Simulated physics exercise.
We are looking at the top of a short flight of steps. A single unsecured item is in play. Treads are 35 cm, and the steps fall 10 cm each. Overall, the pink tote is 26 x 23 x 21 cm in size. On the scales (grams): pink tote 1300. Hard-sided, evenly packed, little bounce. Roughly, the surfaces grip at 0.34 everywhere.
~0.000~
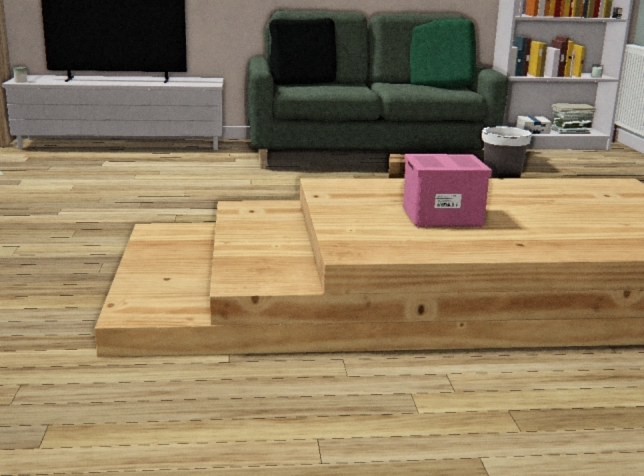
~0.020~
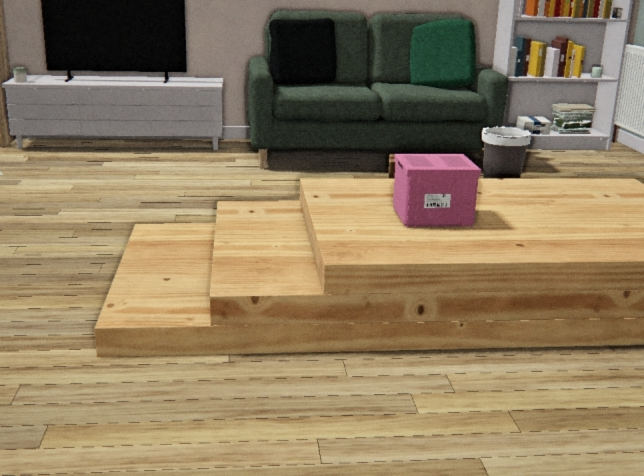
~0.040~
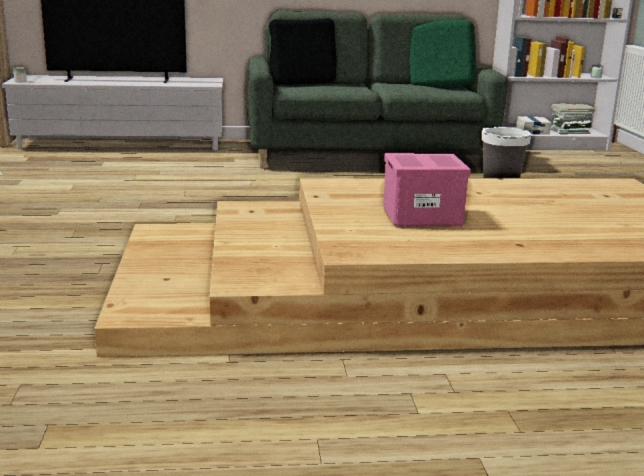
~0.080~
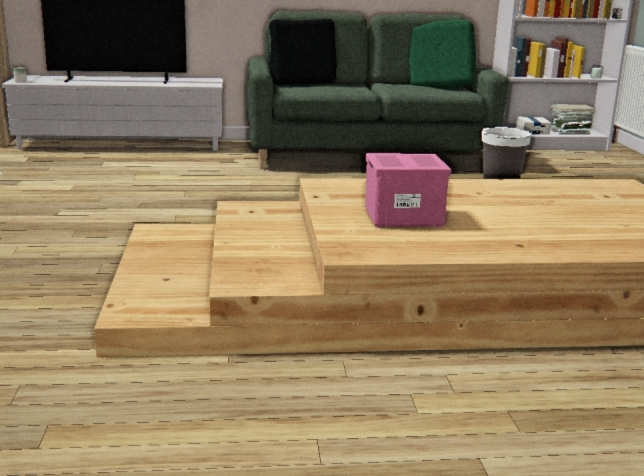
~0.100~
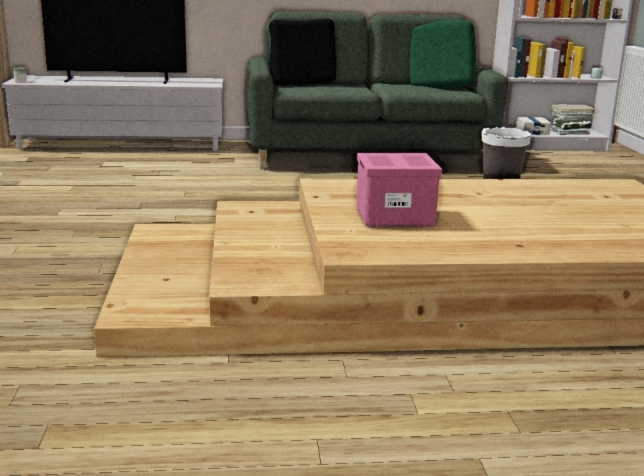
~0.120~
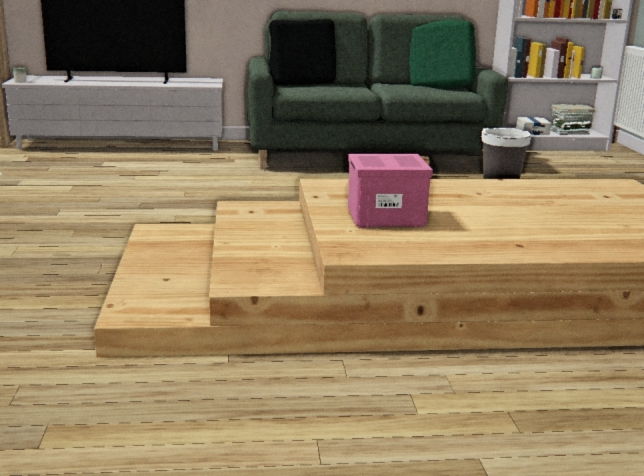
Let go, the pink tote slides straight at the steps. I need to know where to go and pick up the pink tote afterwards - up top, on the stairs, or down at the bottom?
Look for it on the stairs.
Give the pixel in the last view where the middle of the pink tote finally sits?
It winds up close to (229, 212).
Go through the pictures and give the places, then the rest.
In the first frame, 48 cm to the first step; pink tote (445, 190).
In the second frame, 44 cm to the first step; pink tote (434, 190).
In the third frame, 41 cm to the first step; pink tote (424, 190).
In the fourth frame, 34 cm to the first step; pink tote (405, 190).
In the fifth frame, 30 cm to the first step; pink tote (397, 189).
In the sixth frame, 27 cm to the first step; pink tote (388, 190).
After 0.32 s, 3 cm to the first step; pink tote near (321, 191).
After 0.62 s, 15 cm past the top edge and 4 cm lower; pink tote near (269, 201).
At rest (1.4 s), 29 cm past the top edge and 8 cm lower. Seen from the same camera at the end, pink tote near (229, 212).
